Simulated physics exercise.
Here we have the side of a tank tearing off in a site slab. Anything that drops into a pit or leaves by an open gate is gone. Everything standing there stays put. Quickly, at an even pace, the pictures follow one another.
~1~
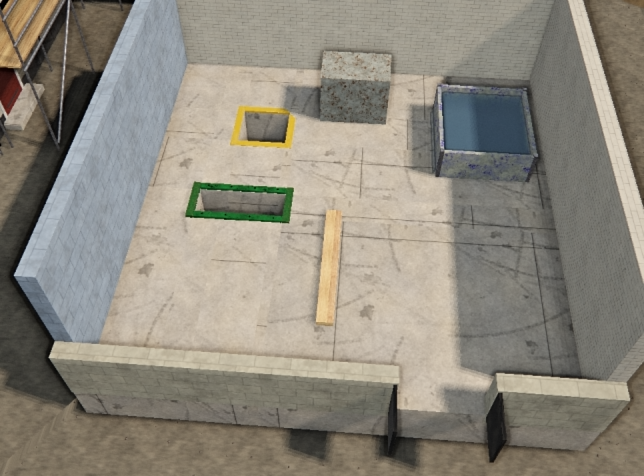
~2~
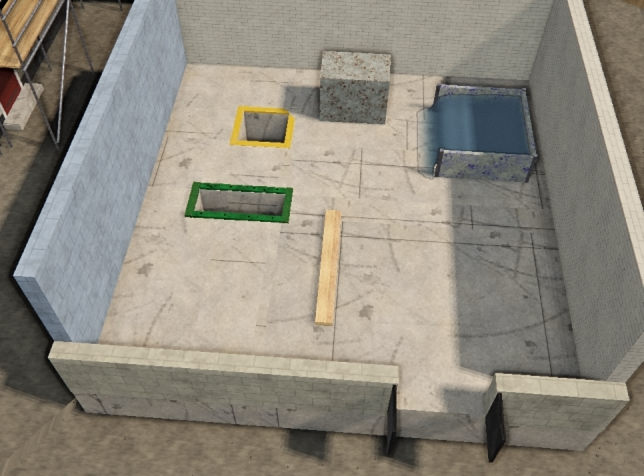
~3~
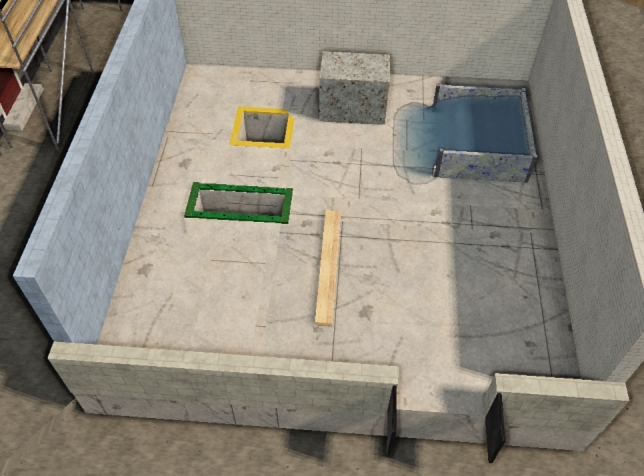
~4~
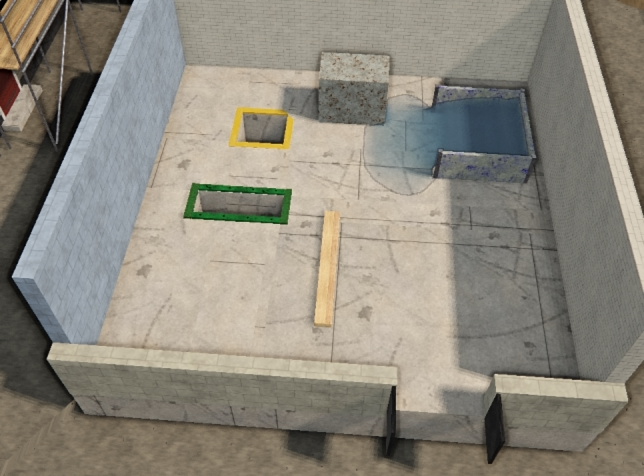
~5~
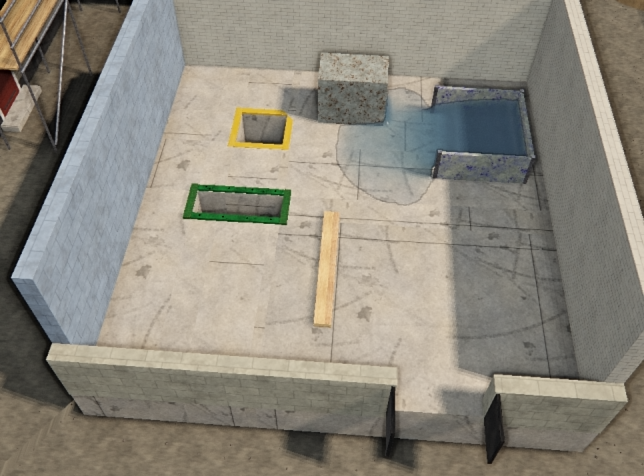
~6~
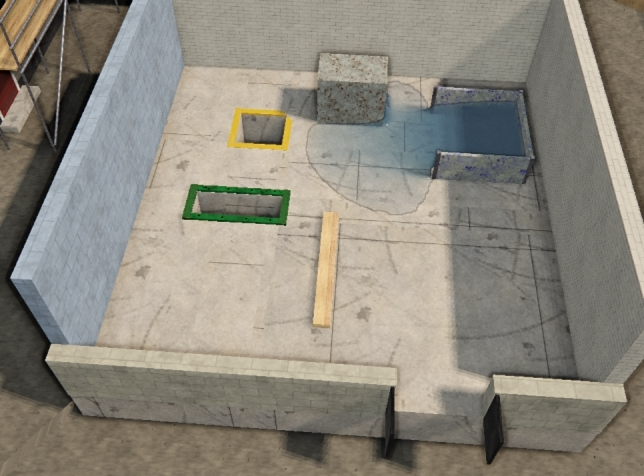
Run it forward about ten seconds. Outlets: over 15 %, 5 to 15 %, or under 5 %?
Outcome: The gate fails to reach five per cent; the yellow pit passes fifteen per cent; the green pit lies in the five-to-fifteen range.
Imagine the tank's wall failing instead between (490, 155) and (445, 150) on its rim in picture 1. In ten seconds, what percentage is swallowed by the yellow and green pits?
In percent: Yellow 0, green 0.
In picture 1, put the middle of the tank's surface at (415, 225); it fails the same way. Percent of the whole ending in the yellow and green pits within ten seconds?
The yellow pit ends up with 15 per cent and the green pit with 10 per cent.
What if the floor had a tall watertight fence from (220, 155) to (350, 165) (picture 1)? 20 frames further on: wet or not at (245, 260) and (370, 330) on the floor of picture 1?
Result, in the order given: Swamped / swamped.
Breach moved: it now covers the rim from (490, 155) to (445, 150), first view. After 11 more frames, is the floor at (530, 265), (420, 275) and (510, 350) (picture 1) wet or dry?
So the first one is drenched, the next drenched, and the last drenched.
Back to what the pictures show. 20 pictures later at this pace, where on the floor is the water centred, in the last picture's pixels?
The water centres close to (347, 150).
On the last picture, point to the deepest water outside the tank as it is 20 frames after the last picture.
Near (152, 171).
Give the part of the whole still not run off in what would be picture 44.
Roughly 72 per cent.
A moment on, water covers 20 % of the floor; the gate 0 %, the yellow pit 3 %, the green pit 0 %.
Next, water covers 30 % of the floor; the gate 0 %, the yellow pit 9 %, the green pit 3 %.
Then, water covers 50 % of the floor; the gate 0 %, the yellow pit 15 %, the green pit 7 %.
Later, water covers 60 % of the floor; the gate 0 %, the yellow pit 19 %, the green pit 9 %.
In the end, water covers 60 % of the floor; the gate 1 %, the yellow pit 27 %, the green pit 9 %.
